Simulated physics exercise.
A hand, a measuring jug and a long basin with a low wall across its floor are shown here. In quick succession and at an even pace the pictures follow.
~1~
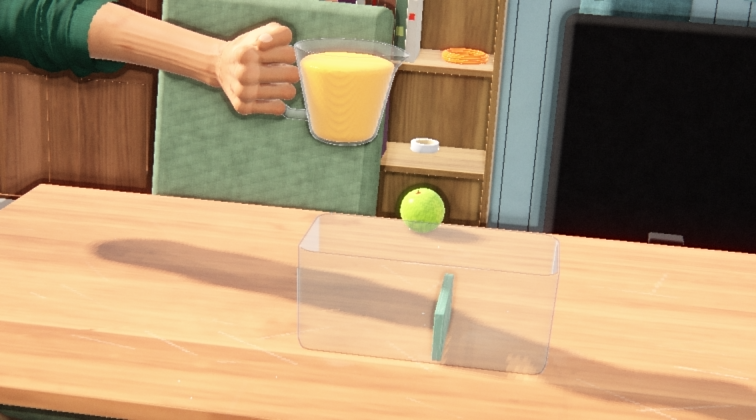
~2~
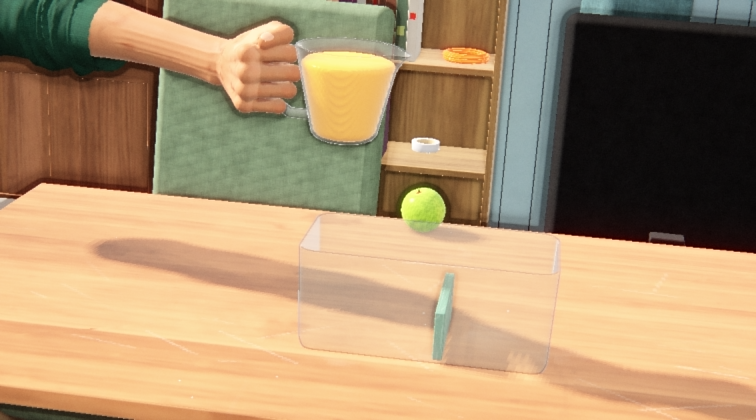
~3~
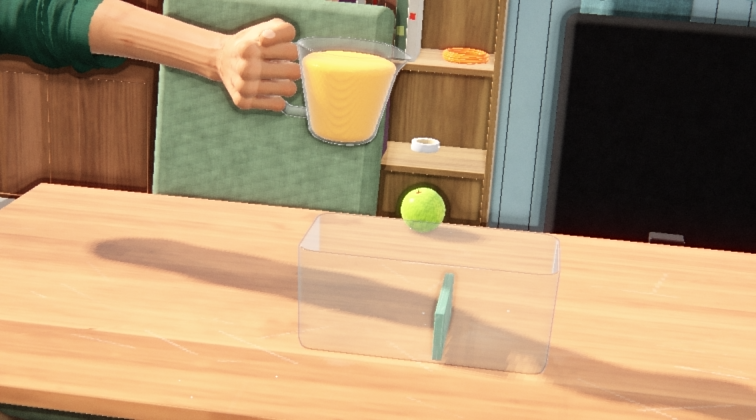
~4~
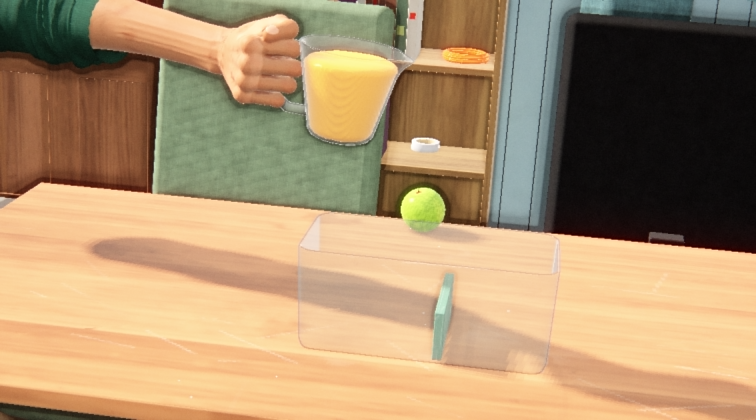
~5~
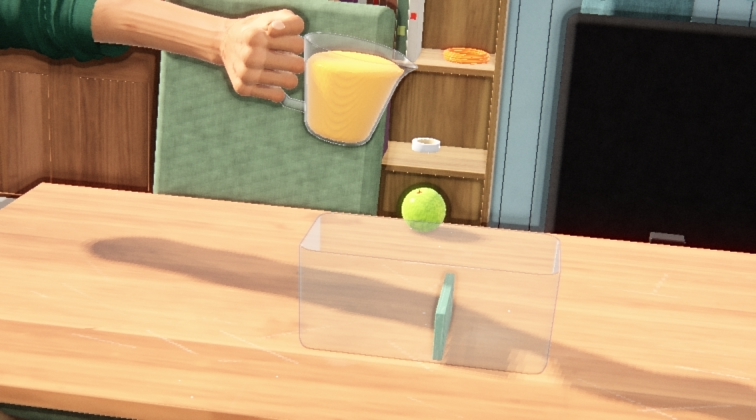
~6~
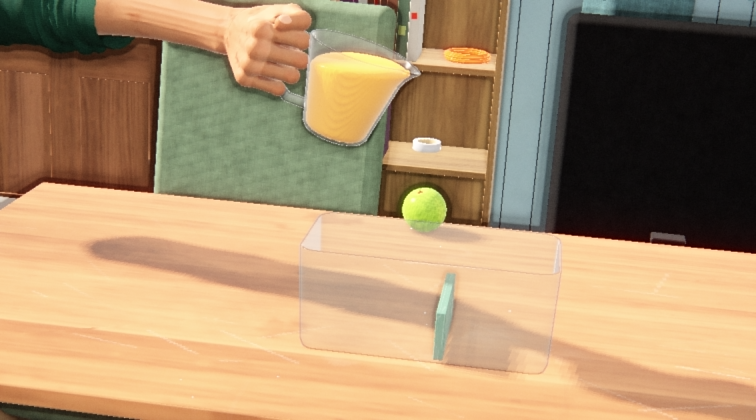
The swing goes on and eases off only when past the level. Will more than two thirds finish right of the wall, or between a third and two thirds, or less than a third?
Right of the wall there will be between a third and two thirds.
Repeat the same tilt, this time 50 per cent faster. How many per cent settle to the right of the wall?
Roughly 35 percent.
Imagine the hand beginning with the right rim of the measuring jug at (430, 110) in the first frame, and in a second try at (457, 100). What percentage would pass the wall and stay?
60 % and 90 %.
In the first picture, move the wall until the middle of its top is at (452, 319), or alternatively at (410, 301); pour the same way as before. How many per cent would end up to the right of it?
Near 45 % and 90 %.
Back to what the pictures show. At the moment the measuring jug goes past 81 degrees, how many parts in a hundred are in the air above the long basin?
It's close to 35 percent.
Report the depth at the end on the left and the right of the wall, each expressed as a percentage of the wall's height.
On the left it sits near 20, while on the right it sits near 30.
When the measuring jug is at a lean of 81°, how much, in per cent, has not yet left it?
About 55 % remains.
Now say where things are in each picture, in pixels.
The first picture shows tilt 0°; pouring edge (410, 55); surface from (302, 57) to (396, 65); the long basin's rim runs from (309, 232) to (558, 257); the wall's top is at (445, 294).
The second picture shows tilt 1°; pouring edge (412, 55); surface from (303, 56) to (397, 65).
The third picture shows tilt 3°; pouring edge (413, 57); surface from (304, 56) to (397, 66).
The fourth picture shows tilt 6°; pouring edge (415, 61); surface from (306, 55) to (399, 67).
The fifth picture shows tilt 10°; pouring edge (418, 66); surface from (309, 56) to (404, 68).
The sixth picture shows tilt 16°; pouring edge (421, 73); surface from (313, 57) to (410, 72).
A moment on, the measuring jug is tipped on its side and 55 per cent is still to pour, 1 is left of the wall and 11 right of it.
Next, the measuring jug is tipped right over and 4 per cent is still to pour, 35 is left of the wall and 48 right of it.
Then the measuring jug is tipped right over and 0 per cent is still to pour, 51 is left of the wall and 47 right of it.
Later the measuring jug is tipped right over and 0 per cent is still to pour, 51 is left of the wall and 48 right of it.
Finally, 51 per cent lies left of the wall, 48 right of it and 2 outside.
